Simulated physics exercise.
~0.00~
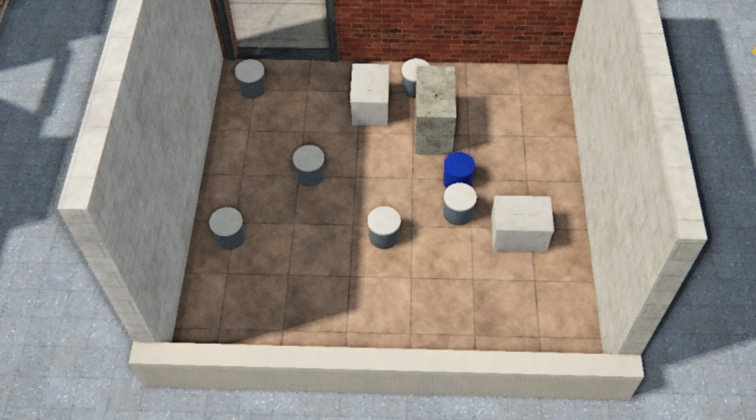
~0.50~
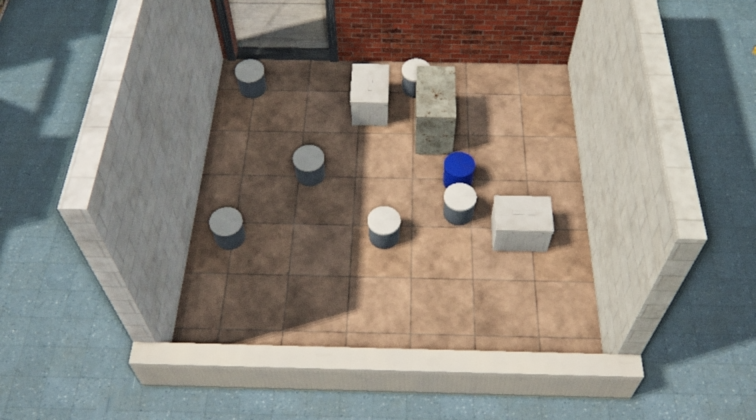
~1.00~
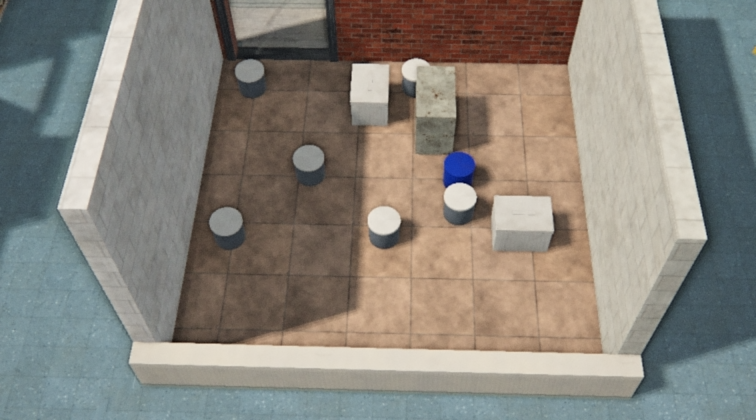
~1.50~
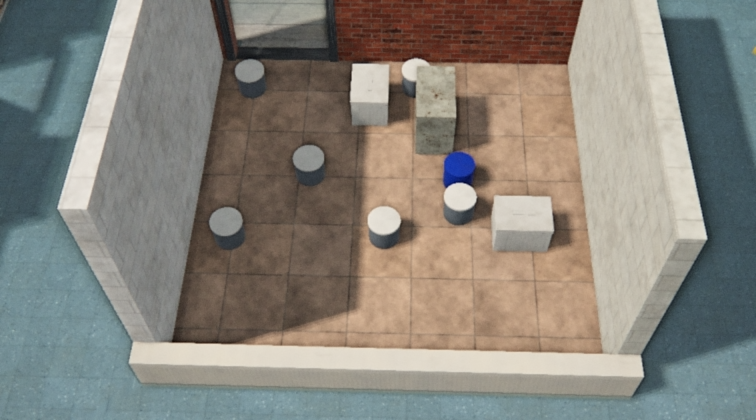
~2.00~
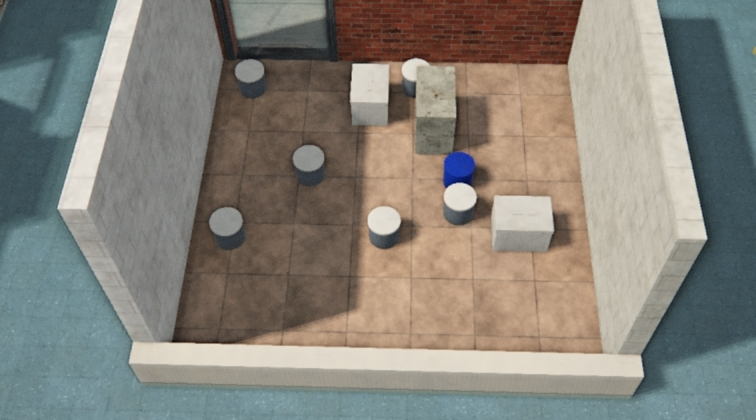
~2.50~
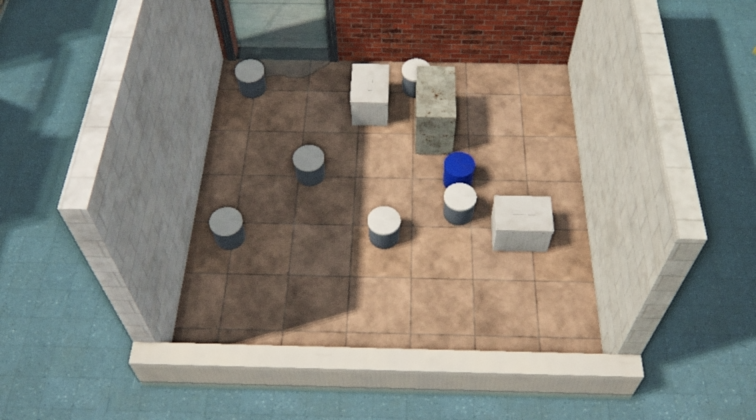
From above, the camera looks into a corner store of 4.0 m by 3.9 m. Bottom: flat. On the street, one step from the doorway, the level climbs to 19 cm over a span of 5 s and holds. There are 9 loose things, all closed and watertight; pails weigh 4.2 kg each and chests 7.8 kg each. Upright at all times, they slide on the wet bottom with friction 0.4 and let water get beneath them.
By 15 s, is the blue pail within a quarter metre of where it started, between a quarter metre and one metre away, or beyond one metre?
Between a quarter metre and one metre.
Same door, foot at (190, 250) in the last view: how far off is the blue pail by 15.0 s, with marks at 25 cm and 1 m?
Then the blue pail would have gone a long way.
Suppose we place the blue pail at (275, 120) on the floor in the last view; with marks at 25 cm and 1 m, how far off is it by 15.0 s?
Result: It drifts a great deal.
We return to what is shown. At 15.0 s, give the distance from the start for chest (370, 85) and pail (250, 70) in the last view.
In turn: 60 cm, 350 cm.
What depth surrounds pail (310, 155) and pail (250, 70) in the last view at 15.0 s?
I'd put it at 13 cm and 8 cm respectively.
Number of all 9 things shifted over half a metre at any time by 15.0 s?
It works out to 8.
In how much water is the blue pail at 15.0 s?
Somewhere close to 5 cm.
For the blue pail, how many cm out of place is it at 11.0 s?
About 0 cm by then.
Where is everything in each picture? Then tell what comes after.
In the first frame, the blue pail at (460, 164) rests on the ground; 0.0 m2 under water; 0 of 9 have shifted.
In the second frame, the blue pail at (460, 164) rests on the ground; 0.0 m2 under water; 0 of 9 have shifted.
In the third frame, the blue pail at (460, 164), on the bottom; water covers 0.0 m2; 0 of 9 have shifted.
In the fourth frame, the blue pail at (460, 164), on the bottom; water covers 0.0 m2; 0 of 9 have shifted.
In the fifth frame, the blue pail at (460, 164) rests on the ground; 0.0 m2 under water; 0 of 9 have shifted.
In the sixth frame, the blue pail at (460, 164) rests on the ground; 0.2 m2 under water; 0 of 9 have shifted.
After 3.5 s the blue pail is near (460, 164), 0.0 m from its start, aground; 0 afloat.
After 6.8 s the blue pail is near (460, 164), 0.0 m from its start, aground; 1 afloat.
After 11.0 s the blue pail is near (460, 164), 0.0 m from its start, aground; 5 afloat.
After 15.0 s the blue pail is near (417, 152), 0.5 m from its start, afloat; 9 afloat.
